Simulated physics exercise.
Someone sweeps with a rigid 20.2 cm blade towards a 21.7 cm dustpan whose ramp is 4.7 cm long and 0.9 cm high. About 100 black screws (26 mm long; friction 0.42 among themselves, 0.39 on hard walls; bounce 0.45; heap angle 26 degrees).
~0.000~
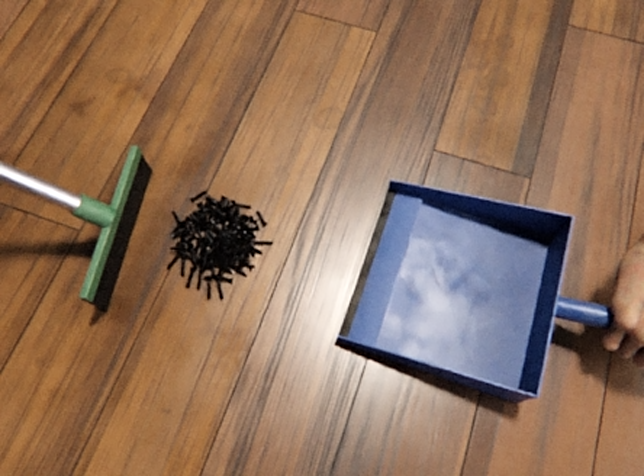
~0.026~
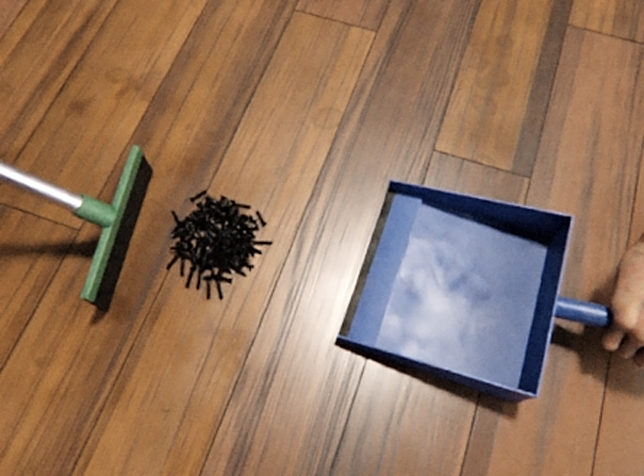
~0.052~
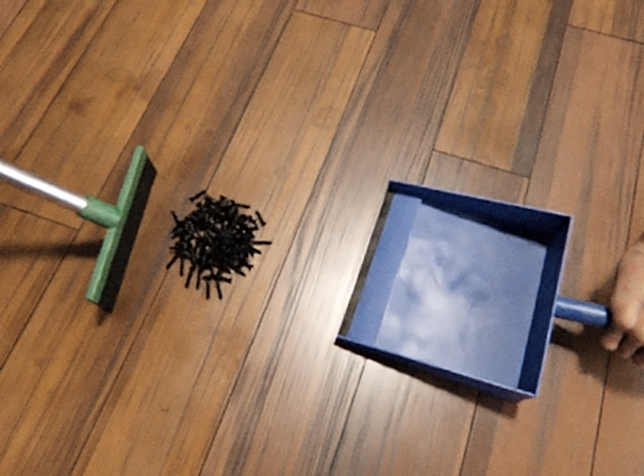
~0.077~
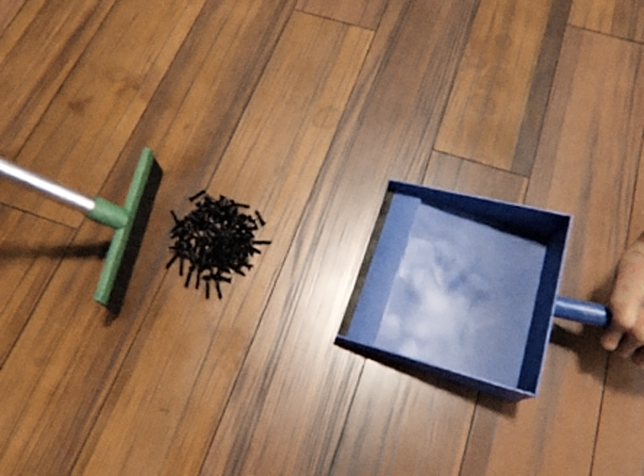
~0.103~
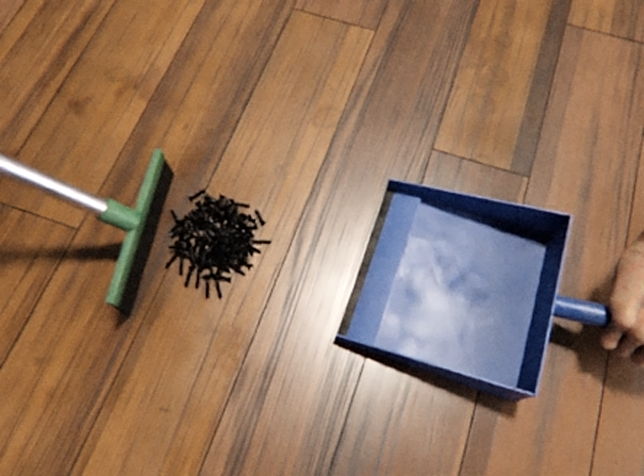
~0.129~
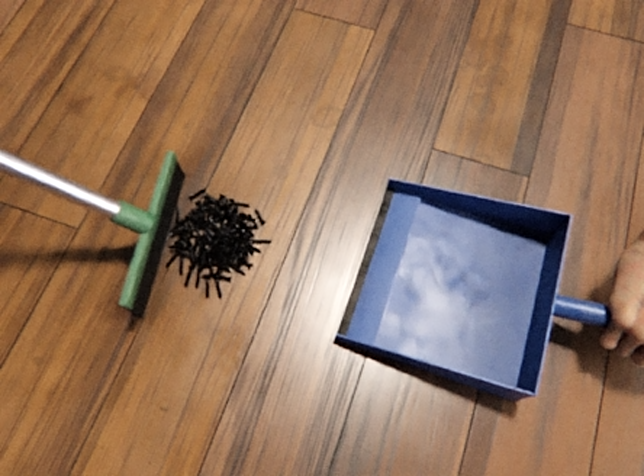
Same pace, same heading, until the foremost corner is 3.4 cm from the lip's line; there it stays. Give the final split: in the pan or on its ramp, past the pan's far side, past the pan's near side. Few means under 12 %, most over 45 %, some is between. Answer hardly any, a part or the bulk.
In the pan or on its ramp: A part; past the pan's far side: Hardly any; past the pan's near side: Hardly any.
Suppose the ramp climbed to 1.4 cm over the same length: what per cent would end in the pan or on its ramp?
It would be near 20 per cent.
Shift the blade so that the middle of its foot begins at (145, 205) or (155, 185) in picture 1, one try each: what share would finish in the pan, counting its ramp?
About 30 and 30 per cent.
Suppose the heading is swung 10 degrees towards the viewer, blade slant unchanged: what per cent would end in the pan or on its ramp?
It would be near 15 per cent.
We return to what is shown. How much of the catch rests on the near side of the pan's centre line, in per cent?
Roughly 70 per cent.
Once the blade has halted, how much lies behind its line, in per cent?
Some 0 per cent.
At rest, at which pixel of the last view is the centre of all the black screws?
Around (352, 256).
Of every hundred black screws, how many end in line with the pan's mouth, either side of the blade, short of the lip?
Roughly 70 per cent.
After 0.30 s, middle of the blade 14 cm from the lip; 0 % over the lip, far side 0 %, near side 0 %.
Then, at 0.41 s, middle of the blade 8 cm from the lip; 0 % over the lip, far side 0 %, near side 0 %.
After 0.65 s, middle of the blade 5 cm from the lip; 25 % over the lip, far side 5 %, near side 5 %.
In the end, at 1.6 s, pan 20 %, far side 5 %, near side 5 %, in front of the lip or behind the blade 70 %.
